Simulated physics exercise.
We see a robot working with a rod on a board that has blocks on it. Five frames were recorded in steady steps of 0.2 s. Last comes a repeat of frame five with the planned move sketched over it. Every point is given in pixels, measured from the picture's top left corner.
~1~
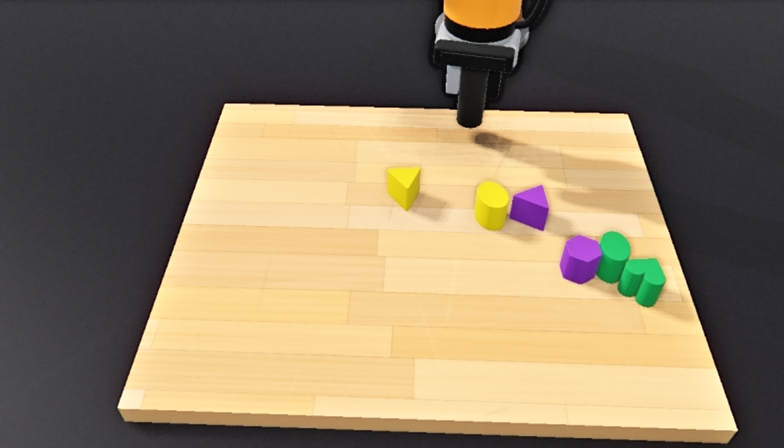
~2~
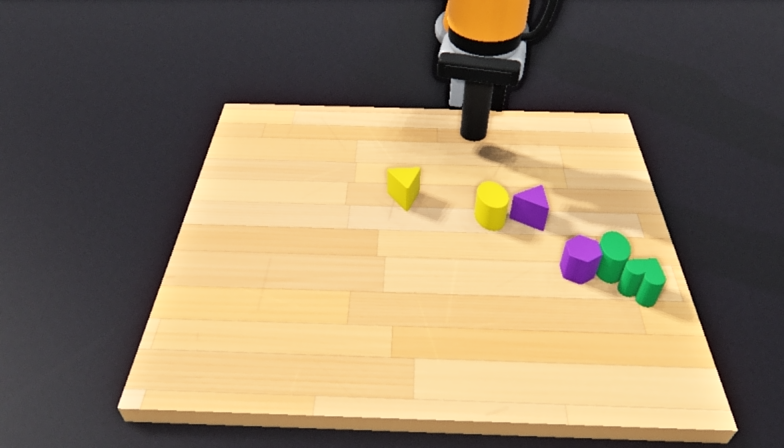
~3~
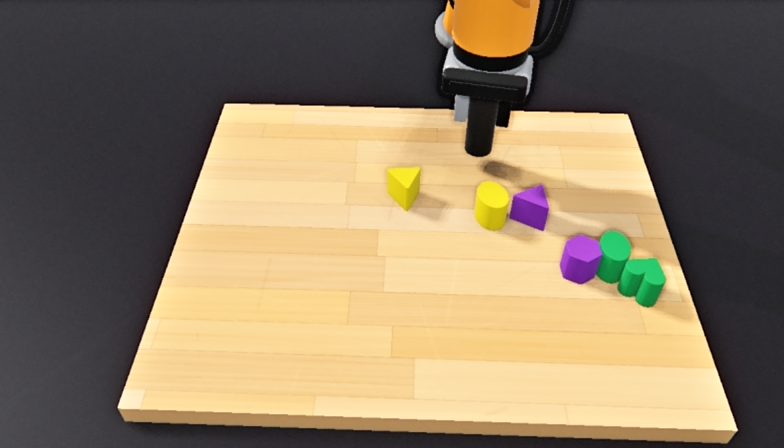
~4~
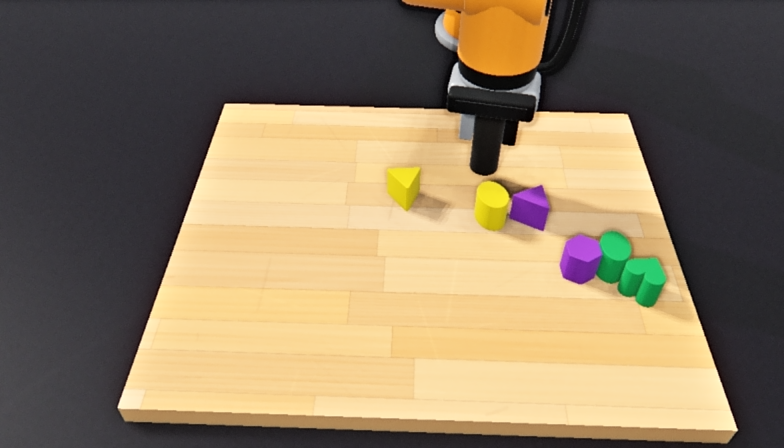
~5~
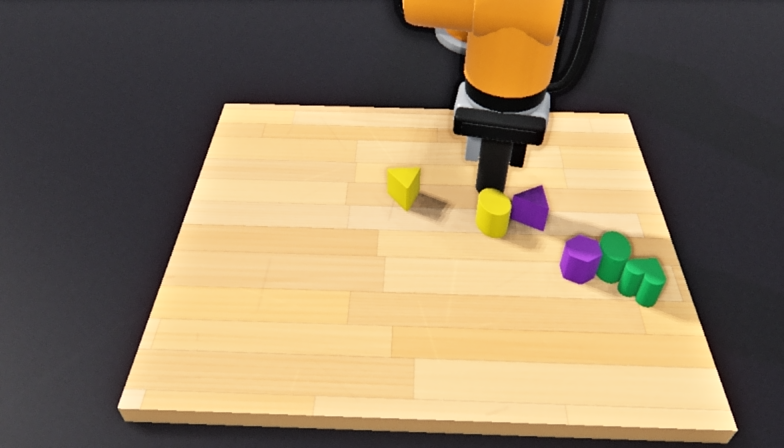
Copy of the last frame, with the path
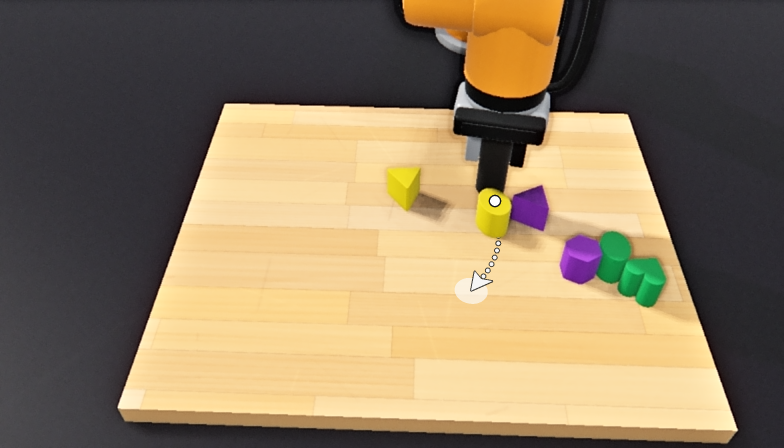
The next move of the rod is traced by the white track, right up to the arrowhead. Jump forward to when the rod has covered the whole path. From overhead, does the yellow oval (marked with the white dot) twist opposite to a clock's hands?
Yes.
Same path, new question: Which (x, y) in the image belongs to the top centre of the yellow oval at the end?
At roughly (507, 282).
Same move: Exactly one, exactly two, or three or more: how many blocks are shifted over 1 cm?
The way I see it, the answer is one.
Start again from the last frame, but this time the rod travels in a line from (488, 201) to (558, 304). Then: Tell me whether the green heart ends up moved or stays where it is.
Left in place.
Path on the board, from (488, 201) over (498, 230) and (493, 262) to (471, 291); the dot is on the yellow oval.
The first path, step by step. One third of the way, rod (500, 218); yellow oval (505, 234).
Two thirds of the way, rod (495, 249); yellow oval (509, 266), turned 25° anticlockwise.
At the end, rod (473, 278); yellow oval (507, 282), turned 90° anticlockwise; purple triangle in place.
